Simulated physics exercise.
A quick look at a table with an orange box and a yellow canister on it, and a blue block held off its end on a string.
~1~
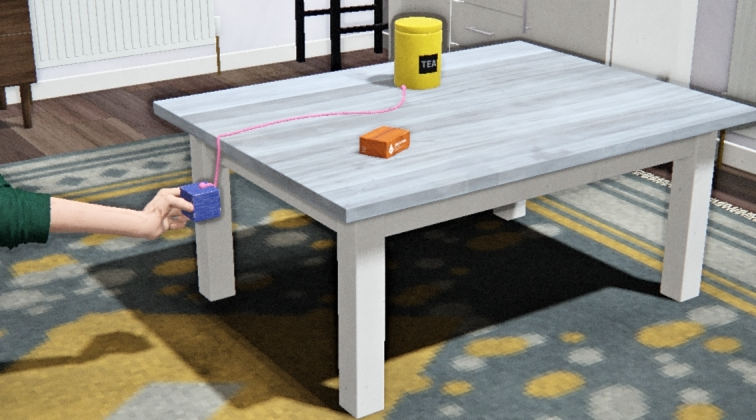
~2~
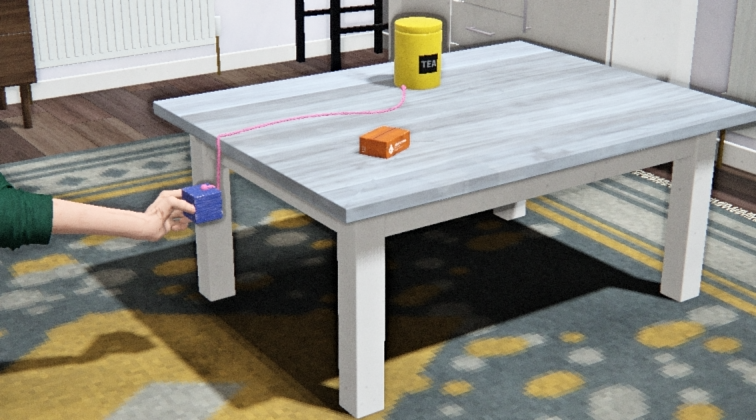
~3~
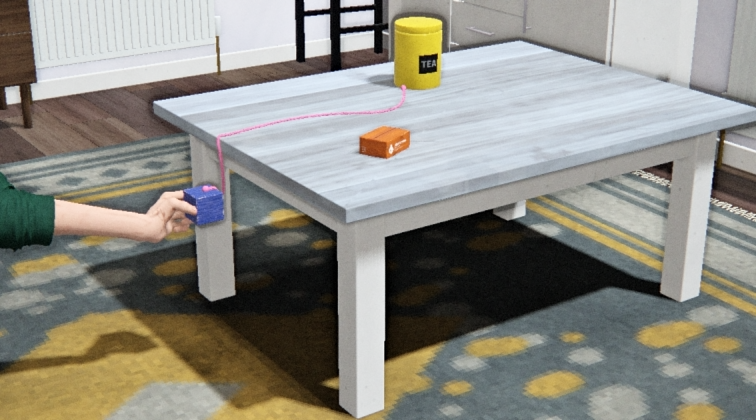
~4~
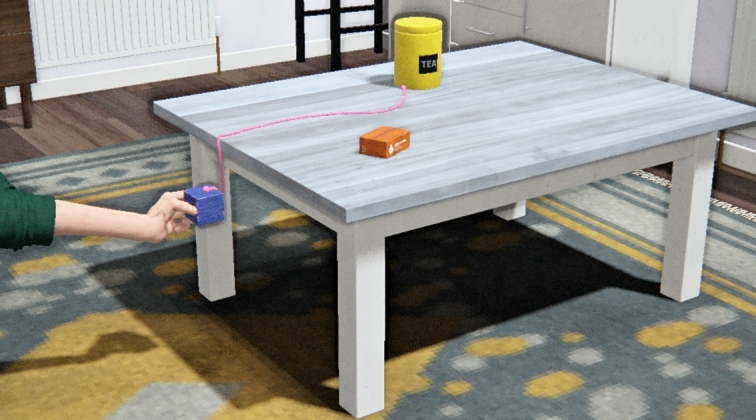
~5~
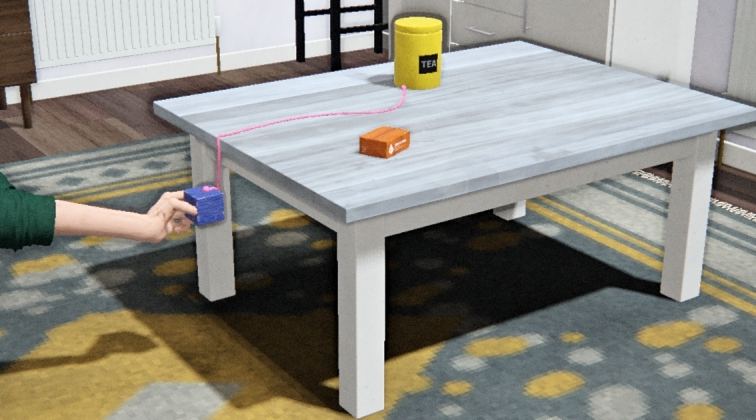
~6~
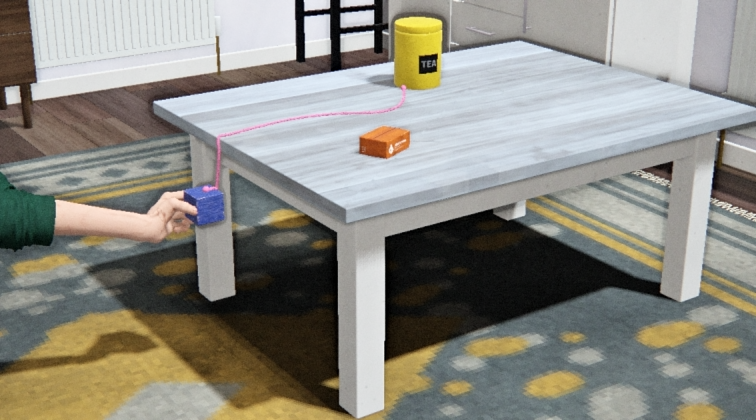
A hand holding a blue block almost still beside a table, its pink string running across the top to a yellow tea canister.
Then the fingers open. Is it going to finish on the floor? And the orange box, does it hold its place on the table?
The blue block ends up hanging; the orange box stays where it is.
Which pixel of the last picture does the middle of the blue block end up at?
Once nothing moves, its middle is close to (226, 265).
Then, 0.68 s on from there, block off the ground near (239, 234); canister shifted a little; box in place.
Then, 1.38 s on from there, block off the ground near (199, 275); canister shifted a little; box in place.
In the end, block off the ground near (226, 265); canister shifted a little; box in place. The blue block hangs in the air and the orange box remains where it stands.
